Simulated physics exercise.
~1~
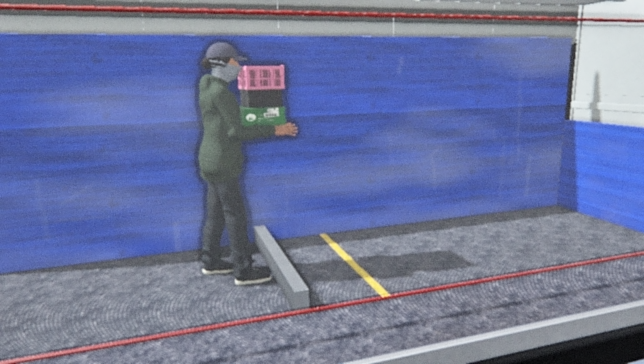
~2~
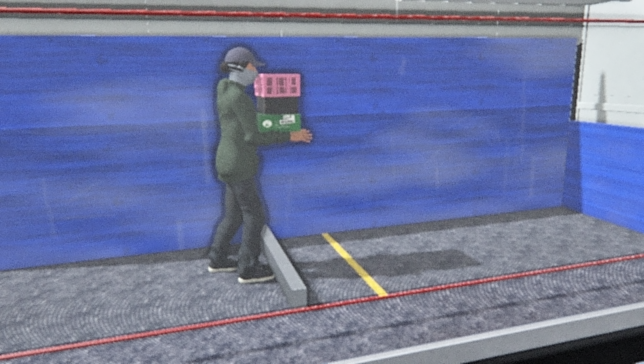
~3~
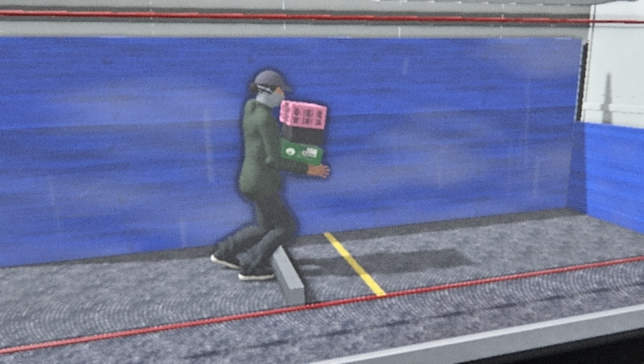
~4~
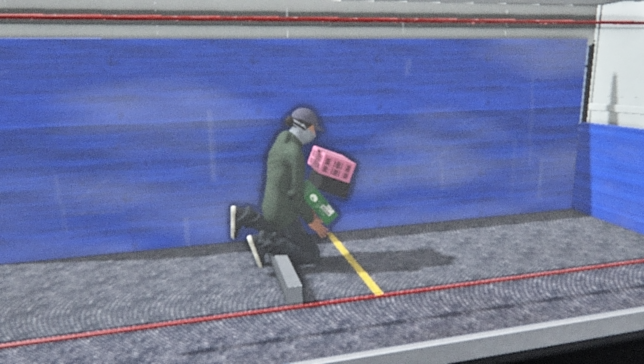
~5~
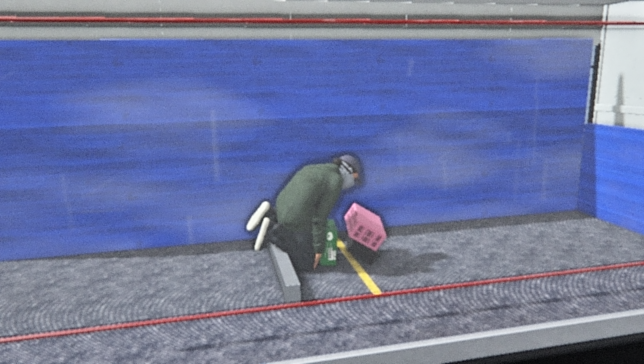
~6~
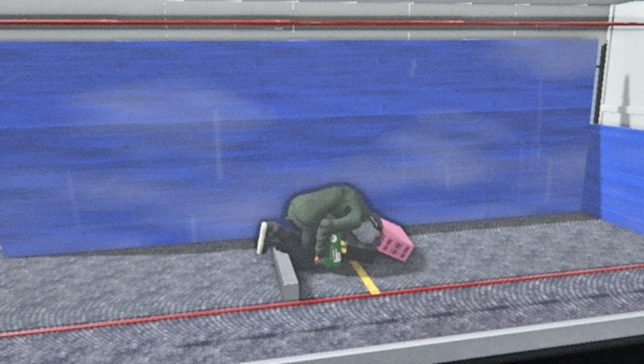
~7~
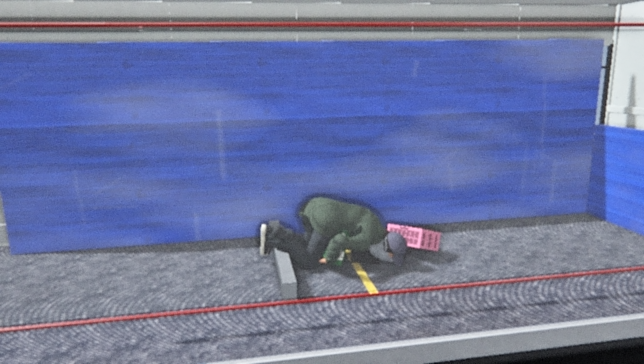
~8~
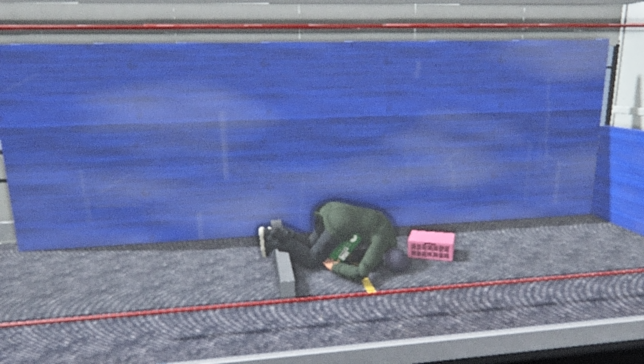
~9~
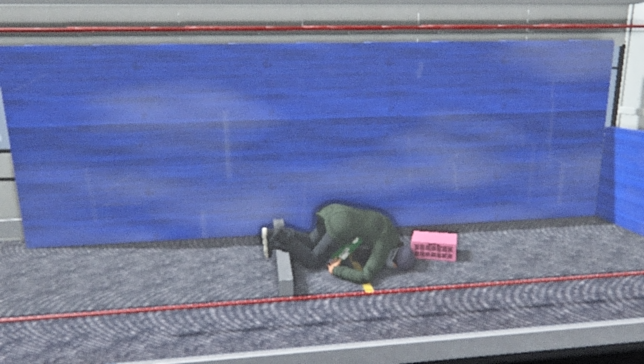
By a blue wall, a person carrying stacked crates pitches forward over a low rail, crumpling face-down across a yellow line.
